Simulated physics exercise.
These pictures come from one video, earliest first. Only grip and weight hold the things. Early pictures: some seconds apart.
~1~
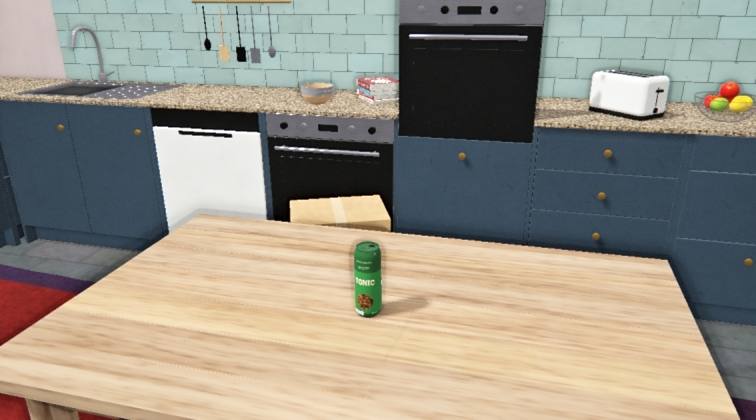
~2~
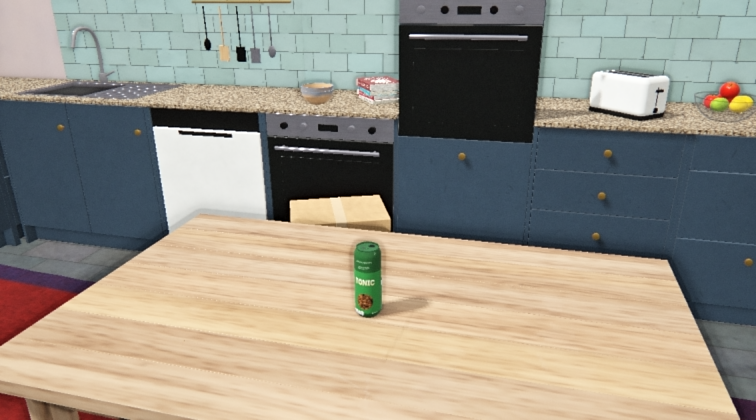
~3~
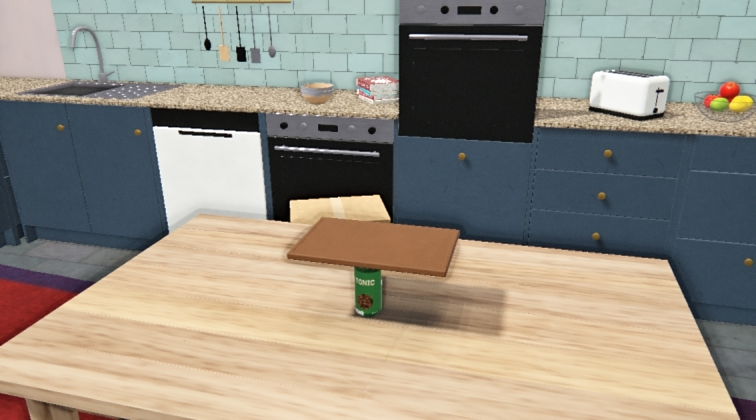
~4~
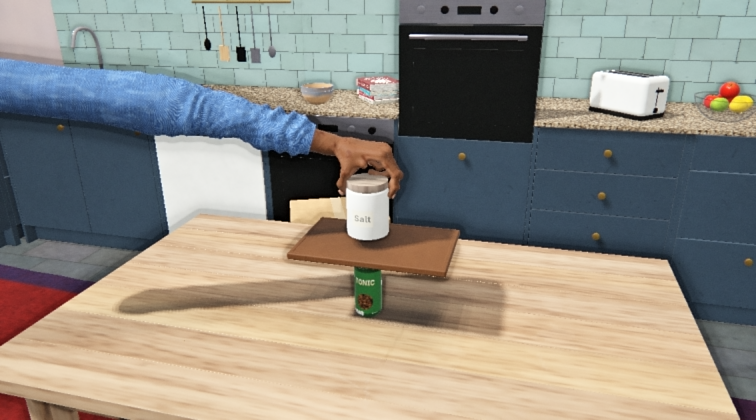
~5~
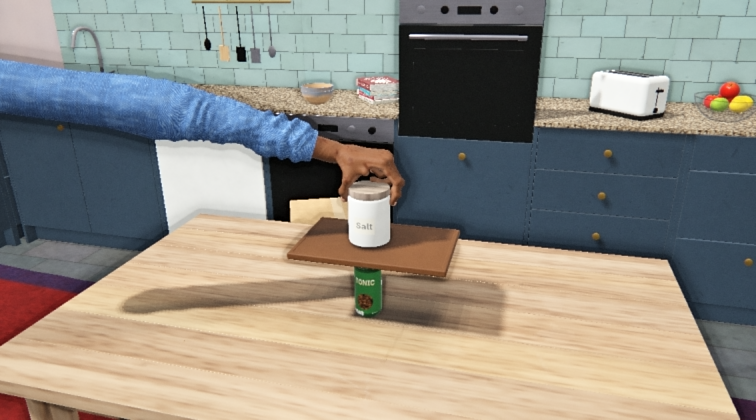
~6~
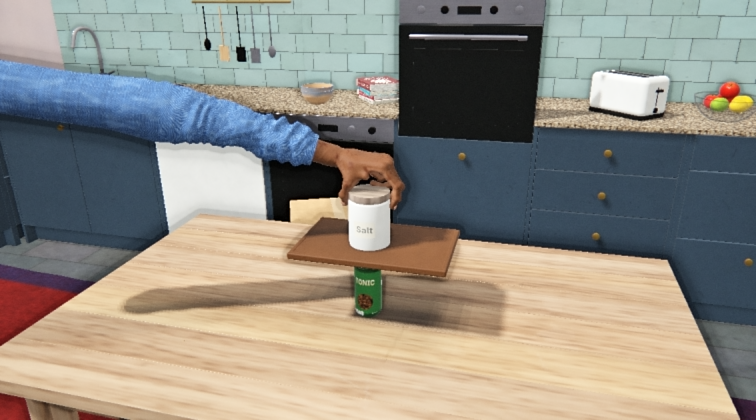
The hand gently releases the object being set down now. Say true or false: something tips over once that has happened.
False - nothing tips over.
Then, 0.40 s on from there, no change.
Then, 1.30 s on from there, white jar resting near (370, 217).
In the end, all 3 unmoved. At the end, from the last picture's camera, white jar near (369, 217). The stack stays up.
